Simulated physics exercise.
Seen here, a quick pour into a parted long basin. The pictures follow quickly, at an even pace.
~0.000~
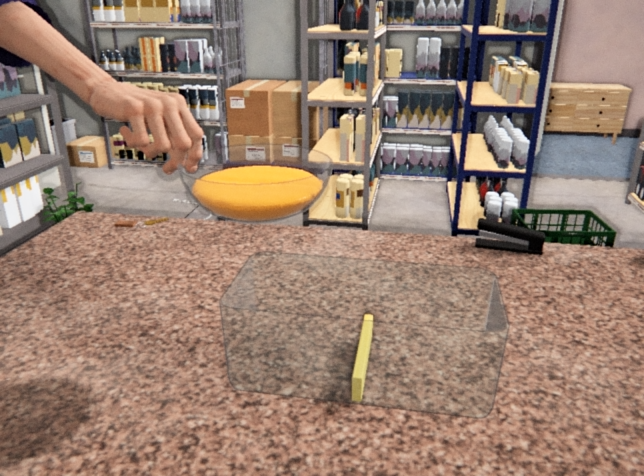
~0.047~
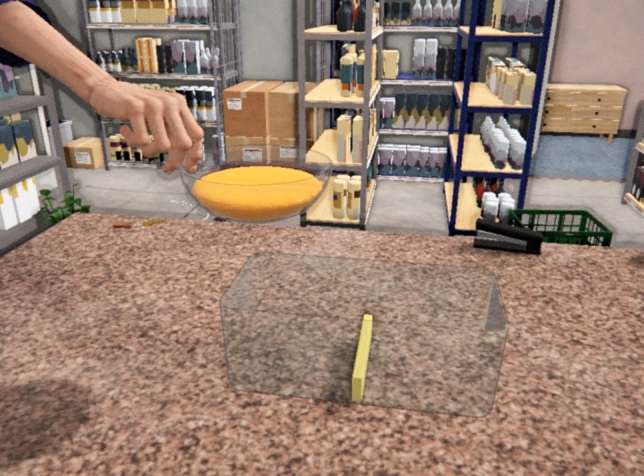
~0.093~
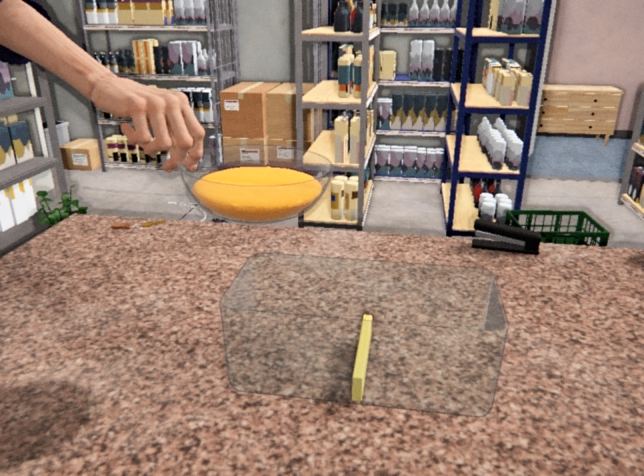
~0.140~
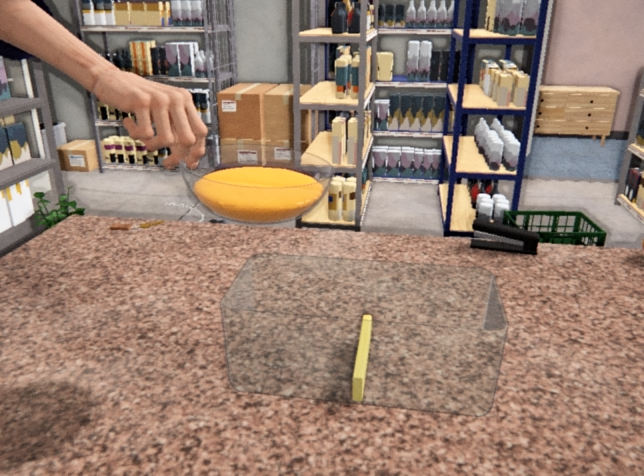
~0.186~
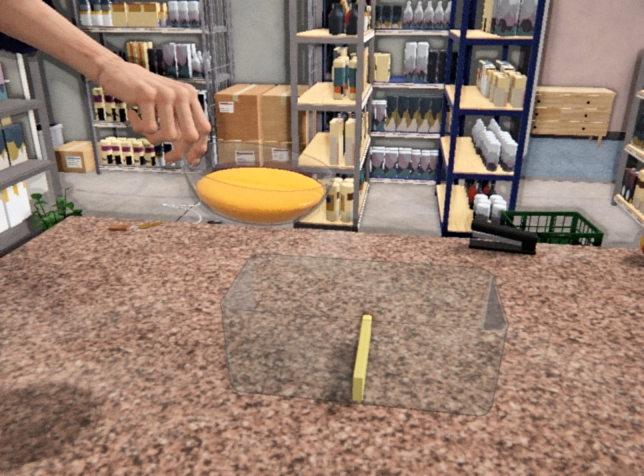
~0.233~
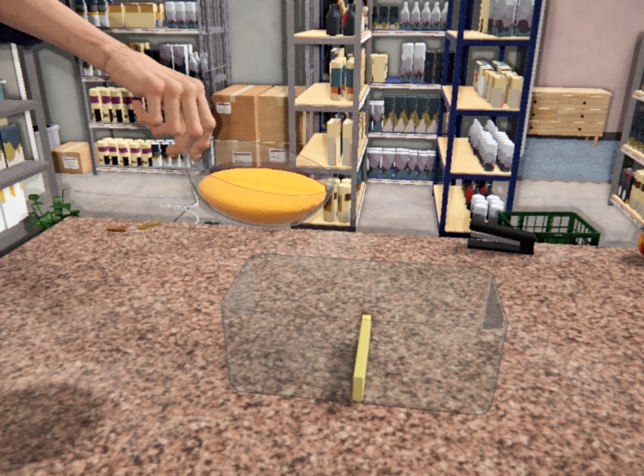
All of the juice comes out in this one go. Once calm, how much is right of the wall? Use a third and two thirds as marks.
In the end between a third and two thirds is right of the wall.
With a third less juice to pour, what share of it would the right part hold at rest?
Near 30 %.
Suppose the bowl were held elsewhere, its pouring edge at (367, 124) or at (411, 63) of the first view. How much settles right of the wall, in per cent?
About 75 and 85 per cent.
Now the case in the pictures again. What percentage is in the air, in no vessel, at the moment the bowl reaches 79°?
Near 35 %.
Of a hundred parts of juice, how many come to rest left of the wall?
Close to 55 per cent.
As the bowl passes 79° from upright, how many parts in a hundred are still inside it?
It comes to 20 per cent or so.
A moment on, the bowl is tipped on its side and 18 per cent is still to pour, 19 is left of the wall and 28 right of it.
Next, the bowl is tipped right over and 0 per cent is still to pour, 56 is left of the wall and 43 right of it.
Then the bowl is tipped right over and 0 per cent is still to pour, 56 is left of the wall and 44 right of it.
Later the bowl is tipped right over and 0 per cent is still to pour, 56 is left of the wall and 44 right of it.
At rest 56 per cent lies left of the wall, 44 right of it and 1 outside.
